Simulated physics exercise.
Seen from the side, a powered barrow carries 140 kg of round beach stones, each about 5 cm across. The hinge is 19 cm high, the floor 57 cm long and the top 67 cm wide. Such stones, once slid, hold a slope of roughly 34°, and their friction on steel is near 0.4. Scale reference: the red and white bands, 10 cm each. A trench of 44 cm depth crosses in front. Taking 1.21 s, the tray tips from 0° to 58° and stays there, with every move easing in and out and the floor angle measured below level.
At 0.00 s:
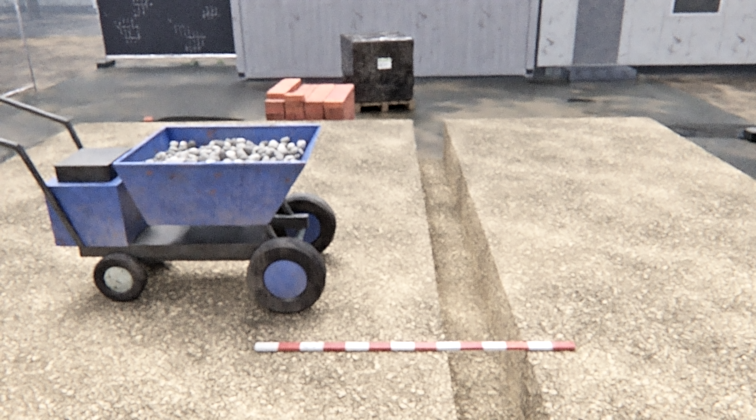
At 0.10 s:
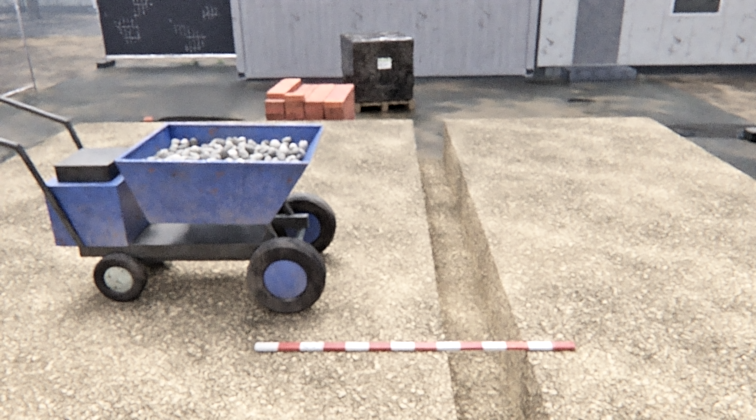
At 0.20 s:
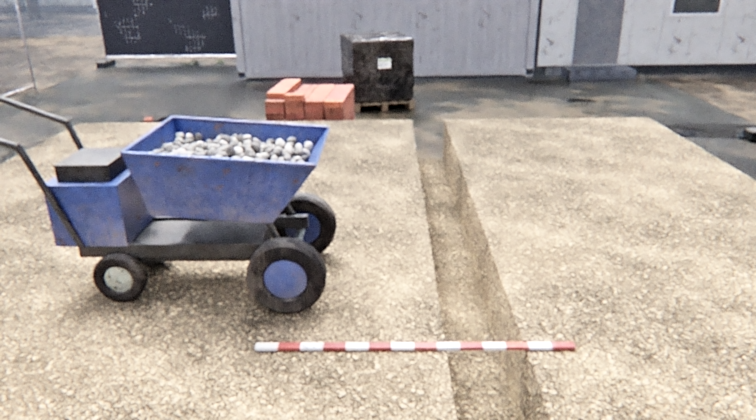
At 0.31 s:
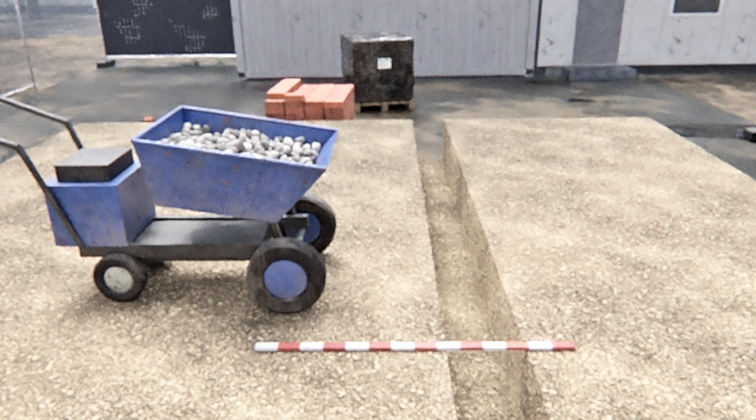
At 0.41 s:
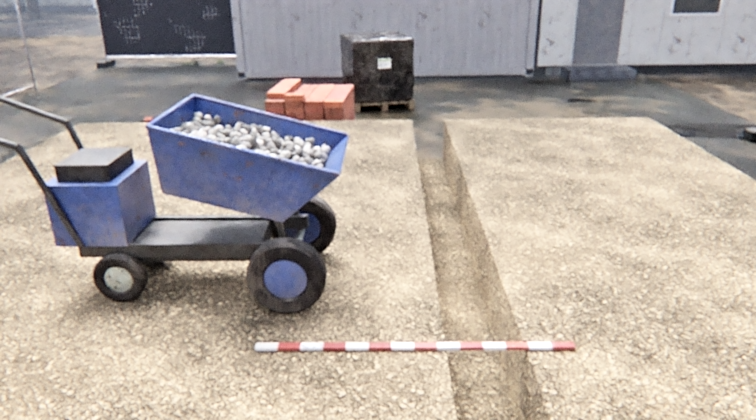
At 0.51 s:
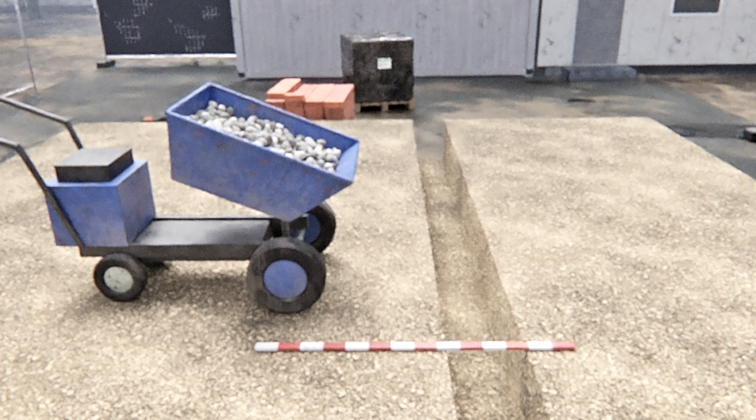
A blue powered barrow stands still while its tray of round stones tilts toward the right.
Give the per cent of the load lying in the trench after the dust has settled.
Close to 50 in every hundred.
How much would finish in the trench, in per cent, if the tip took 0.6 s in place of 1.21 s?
Then some 55 per cent would.
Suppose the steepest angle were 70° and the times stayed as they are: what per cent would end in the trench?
Around 95 per cent would finish in the trench.
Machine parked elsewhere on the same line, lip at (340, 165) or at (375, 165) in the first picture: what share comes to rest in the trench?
Near 60 and near 35 percent.
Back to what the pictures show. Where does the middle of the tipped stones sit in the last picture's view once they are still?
Look at roughly (463, 341).
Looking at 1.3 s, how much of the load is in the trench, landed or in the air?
Around 5 per cent of it, at that instant.
After 0.9 s the floor is at 49°; 100 % in the tray; the foremost stones are at (378, 199).
After 1.3 s the floor is at 58°; 85 % in the tray, 9 % short of the trench, 5 % in the trench; the foremost stones are at (466, 296).
After 1.7 s the floor is at 58°; 62 % in the tray, 9 % short of the trench, 30 % in the trench; the foremost stones are at (505, 310).
After 3.6 s the floor is at 58°; 37 % in the tray, 13 % short of the trench, 50 % in the trench; the foremost stones are at (520, 345).
